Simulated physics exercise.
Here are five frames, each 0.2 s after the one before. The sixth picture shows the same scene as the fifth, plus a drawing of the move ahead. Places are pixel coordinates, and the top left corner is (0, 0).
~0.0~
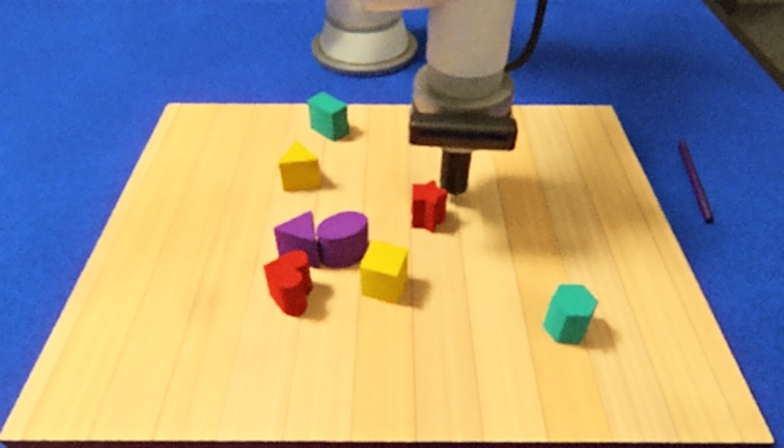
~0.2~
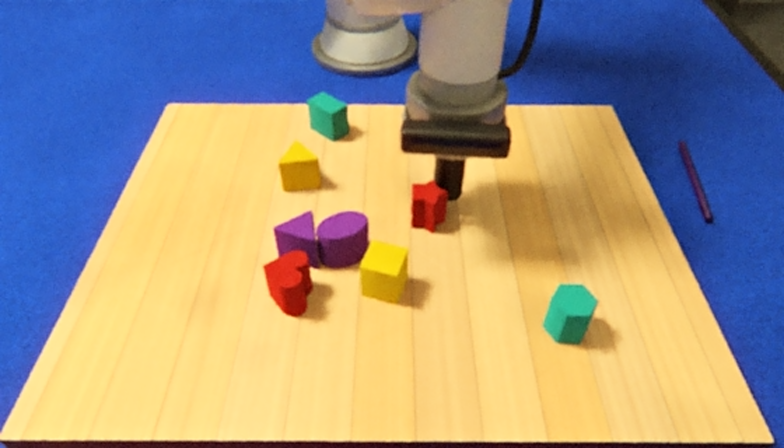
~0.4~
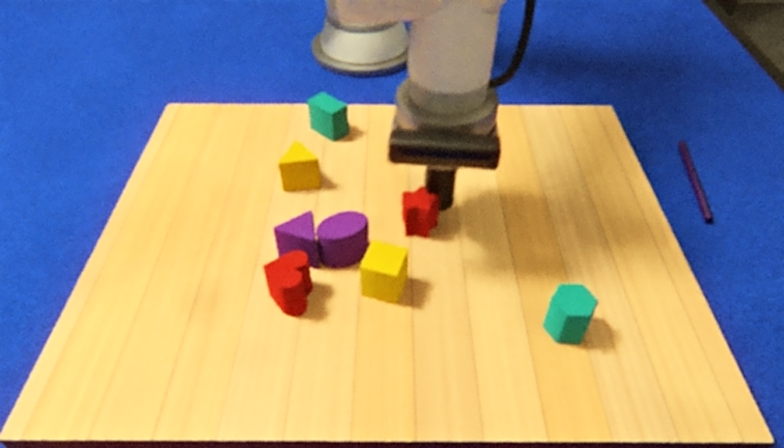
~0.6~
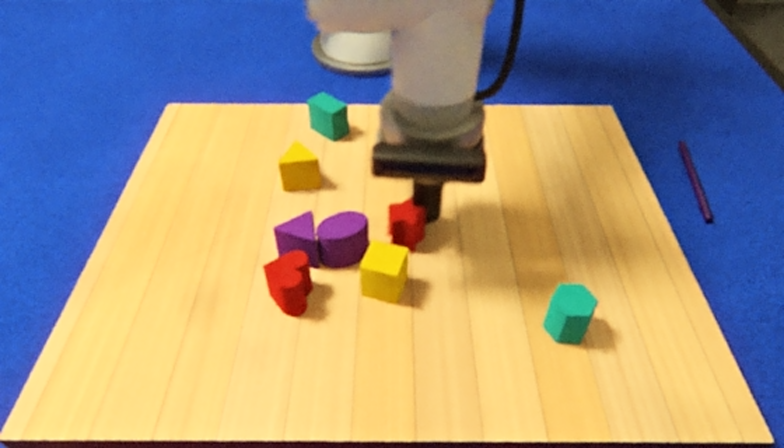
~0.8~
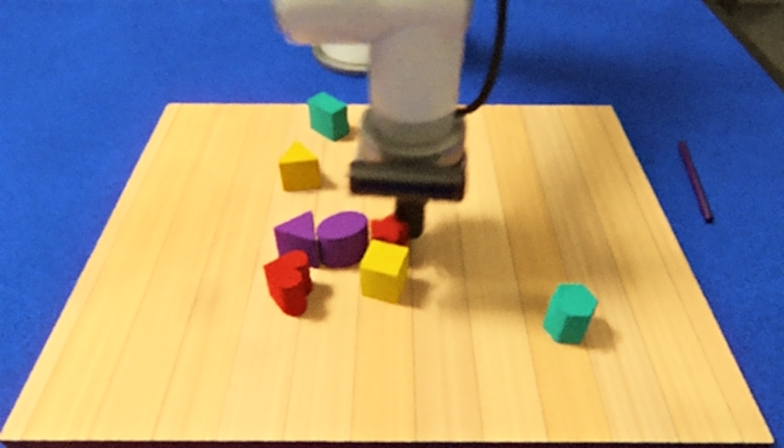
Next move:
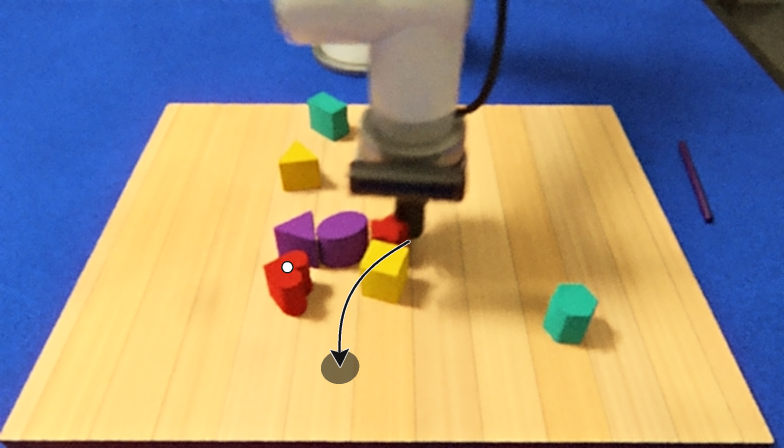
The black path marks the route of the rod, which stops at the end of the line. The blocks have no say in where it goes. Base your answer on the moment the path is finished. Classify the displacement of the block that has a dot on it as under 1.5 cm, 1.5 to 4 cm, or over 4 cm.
Net shift: Below 1.5 cm.
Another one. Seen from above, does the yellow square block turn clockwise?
No, that is not how it ends up.
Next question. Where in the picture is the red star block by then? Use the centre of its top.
If I read the scene right, the answer is (302, 297).
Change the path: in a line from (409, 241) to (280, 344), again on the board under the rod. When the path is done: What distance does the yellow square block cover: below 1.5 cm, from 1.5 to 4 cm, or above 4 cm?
It will move between 1.5 and 4 cm.
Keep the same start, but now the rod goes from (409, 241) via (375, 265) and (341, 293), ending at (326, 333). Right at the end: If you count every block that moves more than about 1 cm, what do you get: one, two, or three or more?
My best guess is that three blocks or more move over 1 cm.
The line goes from (409, 241) by way of (369, 270) and (343, 313) to (340, 367); the dot is on the red heart-shaped block.
The first path, step by step. One third of the way, rod (368, 258); purple oval block (308, 236), turned 30° clockwise; yellow square block (369, 281), turned 55° anticlockwise; red star block (342, 257).
Two thirds of the way, rod (342, 301); red heart-shaped block (281, 271); purple oval block (308, 236), turned 30° clockwise; yellow square block (372, 304), turned 85° anticlockwise; red star block (306, 290), turned 30° clockwise.
At the end, rod (339, 355); red heart-shaped block (281, 271); purple oval block (308, 236), turned 30° clockwise; yellow square block (379, 313), turned 110° anticlockwise; red star block (302, 297), turned 55° clockwise.
